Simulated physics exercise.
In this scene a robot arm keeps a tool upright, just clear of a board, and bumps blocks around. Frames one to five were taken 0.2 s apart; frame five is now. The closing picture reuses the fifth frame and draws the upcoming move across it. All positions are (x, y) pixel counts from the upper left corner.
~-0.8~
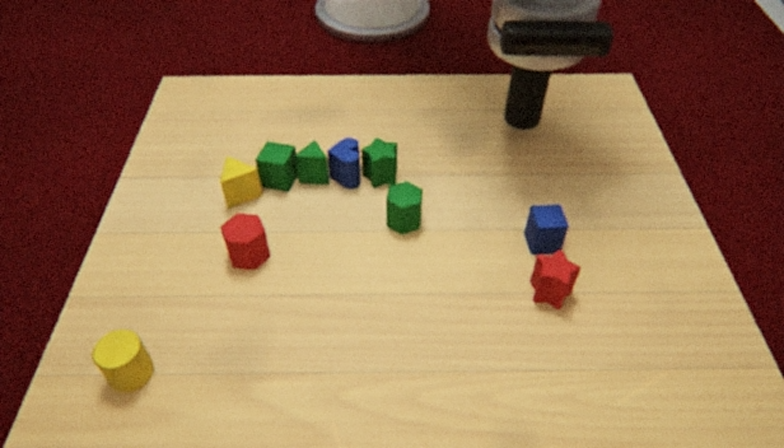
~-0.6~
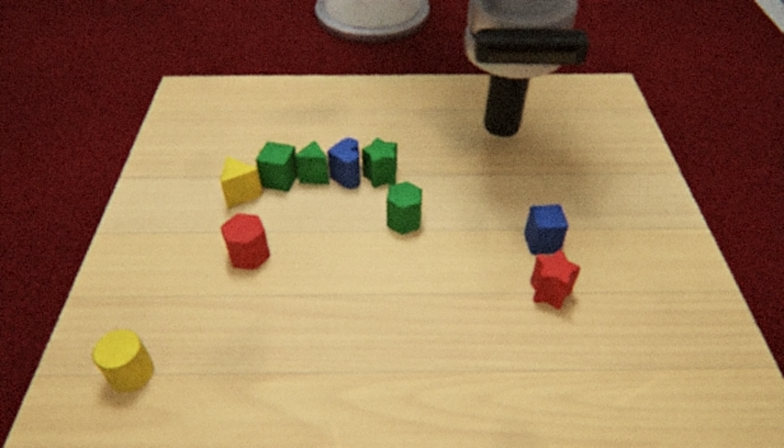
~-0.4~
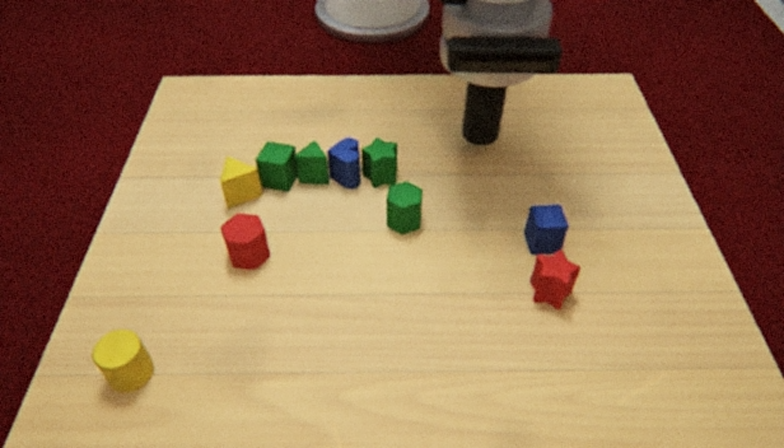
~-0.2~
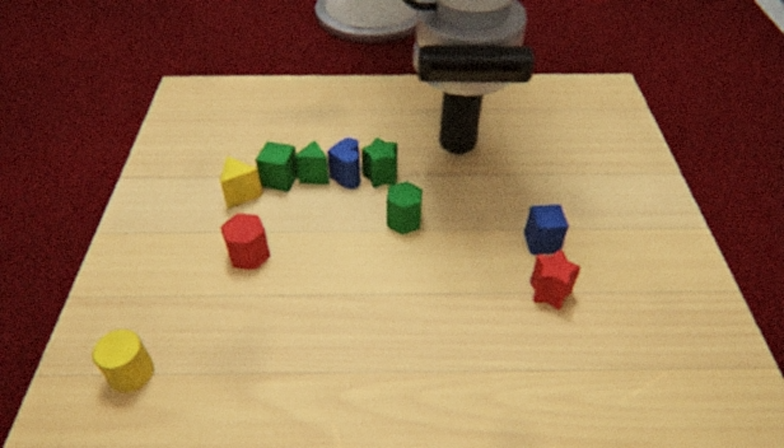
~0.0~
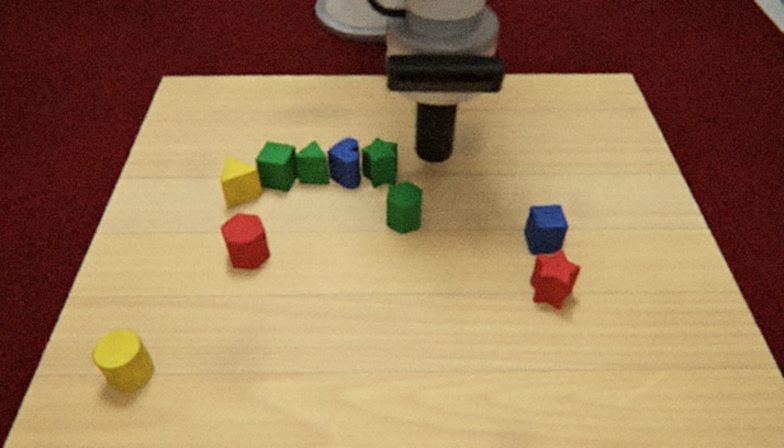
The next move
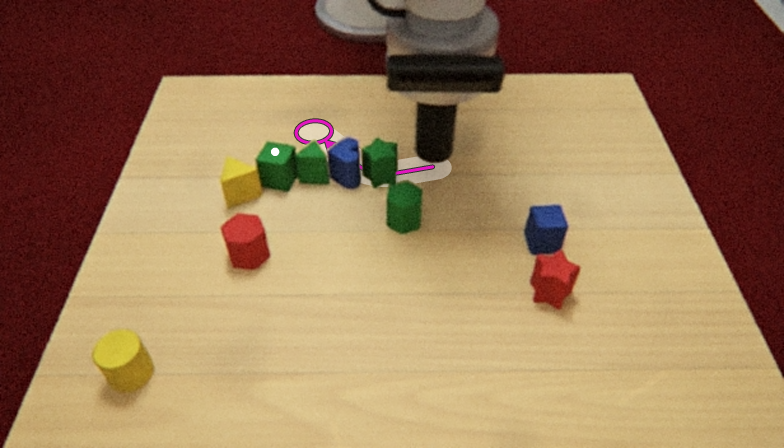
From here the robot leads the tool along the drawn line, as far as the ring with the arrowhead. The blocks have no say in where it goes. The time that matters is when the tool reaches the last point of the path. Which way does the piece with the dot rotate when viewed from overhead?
With the clock.
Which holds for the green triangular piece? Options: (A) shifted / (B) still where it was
The correct letter is A.
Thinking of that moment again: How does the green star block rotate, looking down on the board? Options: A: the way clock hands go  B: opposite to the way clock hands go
It's B.
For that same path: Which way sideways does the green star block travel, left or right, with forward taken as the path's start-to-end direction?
Off to the left side.
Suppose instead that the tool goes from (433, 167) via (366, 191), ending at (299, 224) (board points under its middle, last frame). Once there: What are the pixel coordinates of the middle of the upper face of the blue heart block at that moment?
My best guess is (292, 146).
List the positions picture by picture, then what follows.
Tool's lower end (522, 120); green square piece (275, 152); green triangular piece (312, 150); blue heart block (346, 149); green star block (381, 148), in the first picture.
Tool (502, 127); blocks still, in the second picture.
Tool (480, 135); blocks still, in the third picture.
Tool (458, 143); blocks still, in the fourth picture.
Tool (434, 152); green square piece (275, 152); green triangular piece (312, 150); blue heart block (346, 149); green star block (381, 148), in the fifth picture.
Drawn move, from (433, 167) through (383, 174) and (344, 155) to (314, 132); the dot is on the green square piece.
The first path, step by step. One third of the way, tool (383, 159); green square piece (265, 153), turned 20° clockwise; green triangular piece (293, 157); blue heart block (321, 157), turned 20° clockwise; green star block (351, 156), turned 30° anticlockwise.
Two thirds of the way, tool (343, 140); green square piece (262, 152), turned 25° clockwise; green triangular piece (271, 170); blue heart block (299, 161); green star block (327, 149), turned 65° anticlockwise.
At the end, tool (312, 117); green square piece (262, 152), turned 25° clockwise; green triangular piece (271, 170); blue heart block (299, 161); green star block (327, 149), turned 65° anticlockwise.
